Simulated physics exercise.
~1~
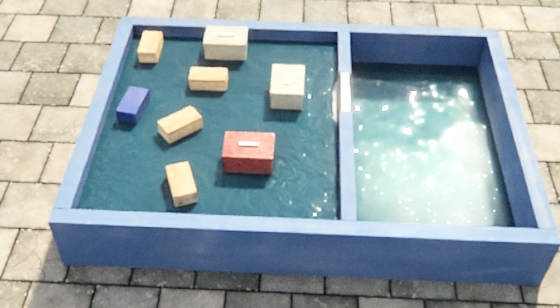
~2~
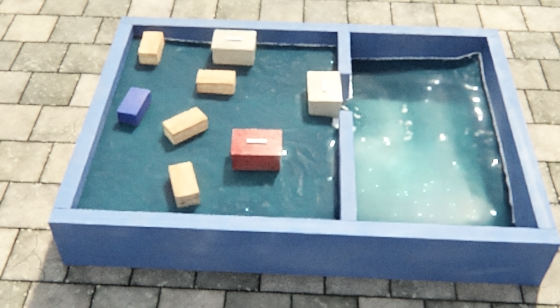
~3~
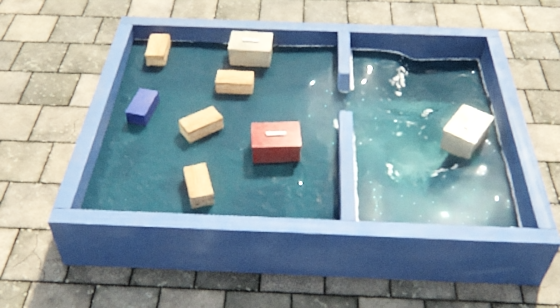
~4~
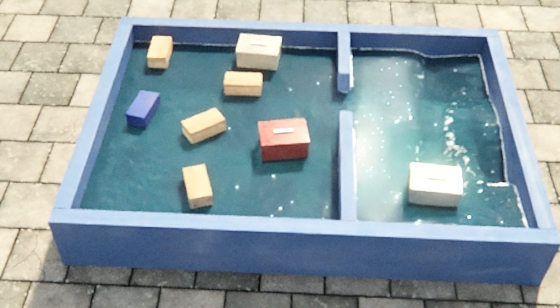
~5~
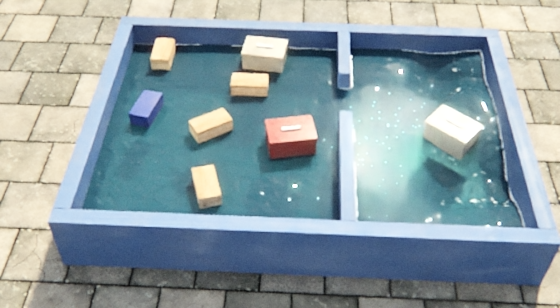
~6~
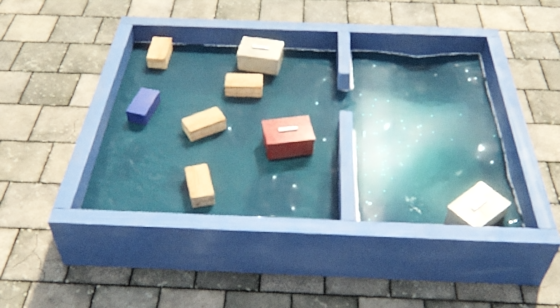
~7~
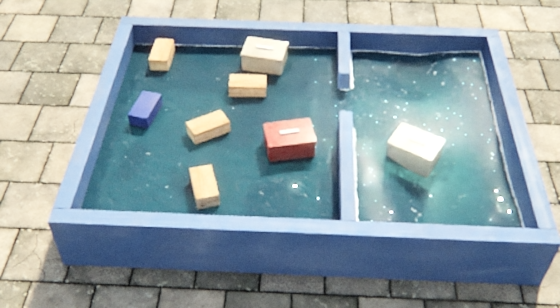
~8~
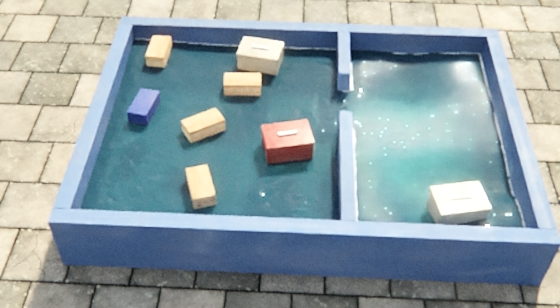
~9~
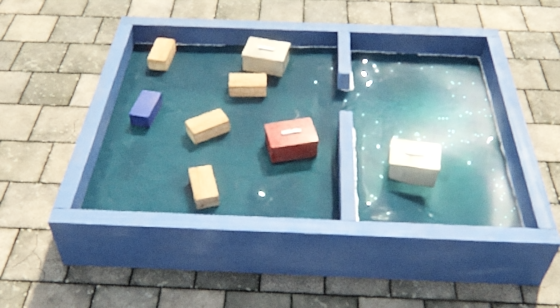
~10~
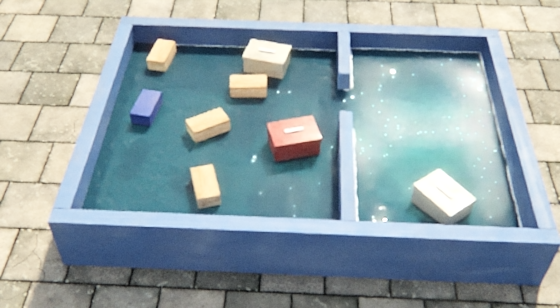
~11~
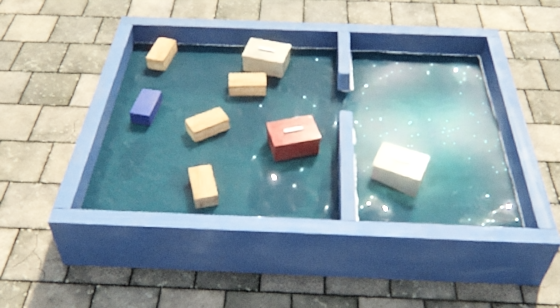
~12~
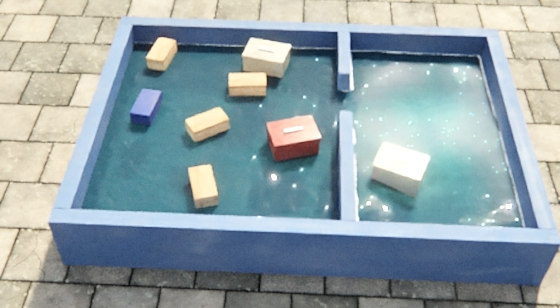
A blue tank's water carries one white box through the divider gap, others staying left.
